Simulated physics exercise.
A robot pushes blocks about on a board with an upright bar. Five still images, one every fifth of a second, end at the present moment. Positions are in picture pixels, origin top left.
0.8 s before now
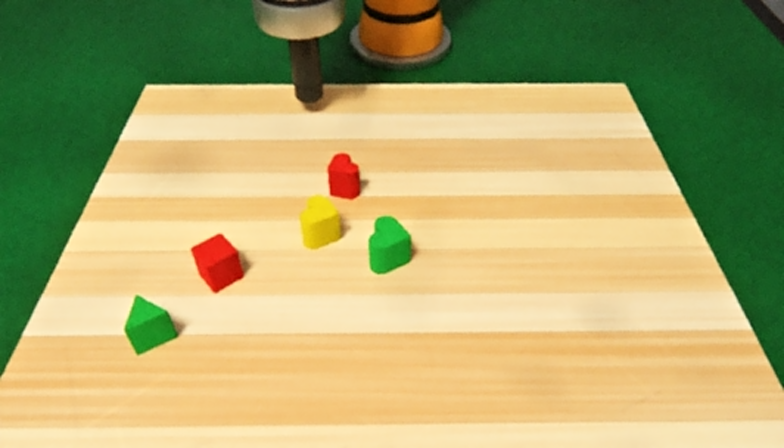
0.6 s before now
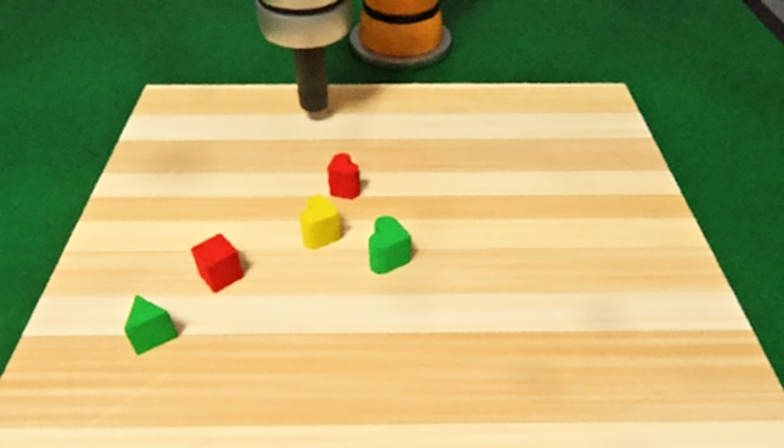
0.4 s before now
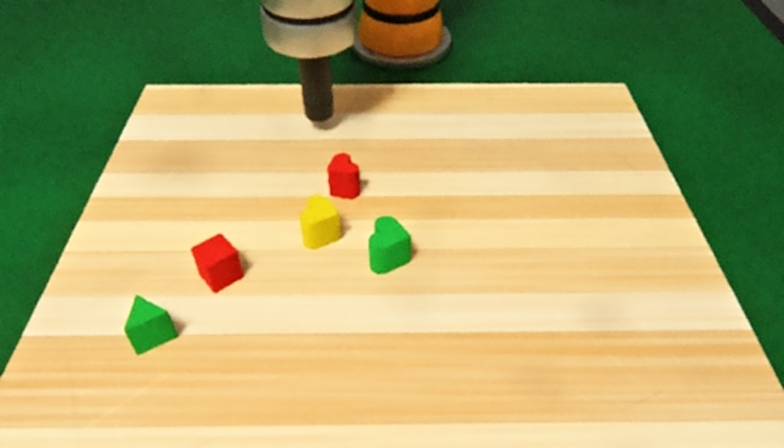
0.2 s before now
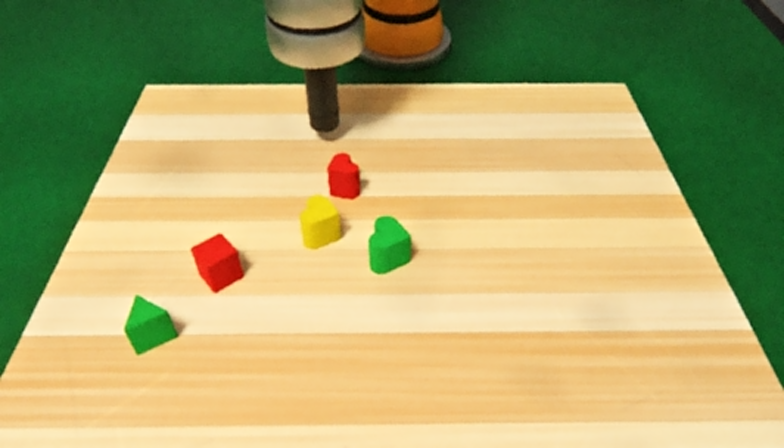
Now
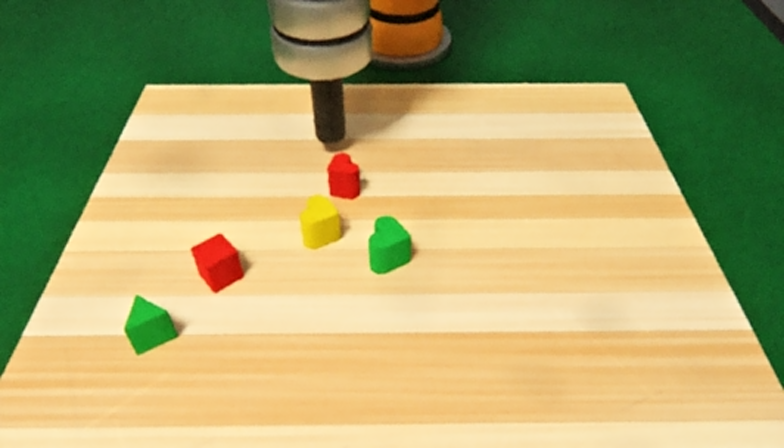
Robot arm with a dark upright bar moving slowly forward over a wooden board towards a red heart block, all blocks staying still.
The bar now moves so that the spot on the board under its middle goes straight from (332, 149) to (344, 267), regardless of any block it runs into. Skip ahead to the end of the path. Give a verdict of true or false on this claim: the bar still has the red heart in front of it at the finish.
Verdict: False.
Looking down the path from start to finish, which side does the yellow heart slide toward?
It moves over to the right.
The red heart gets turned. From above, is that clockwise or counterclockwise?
Bird's-eye view: Counterclockwise.
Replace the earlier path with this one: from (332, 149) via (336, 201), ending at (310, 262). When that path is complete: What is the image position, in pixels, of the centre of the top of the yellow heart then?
The centre of its top face lies at (289, 264).
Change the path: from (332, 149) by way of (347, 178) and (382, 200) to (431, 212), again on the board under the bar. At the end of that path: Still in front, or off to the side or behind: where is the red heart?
In the end it is beside or behind the bar.
The first path, step by step. One third of the way, bar at (334, 170); red heart at (348, 178).
Two thirds of the way, bar at (338, 208); yellow heart at (313, 215); red heart at (368, 209), turned 70° anticlockwise.
At the end, bar at (342, 253); yellow heart at (304, 227), turned 20° clockwise; red heart at (373, 219), turned 150° anticlockwise; green heart at (399, 233), turned 30° clockwise.
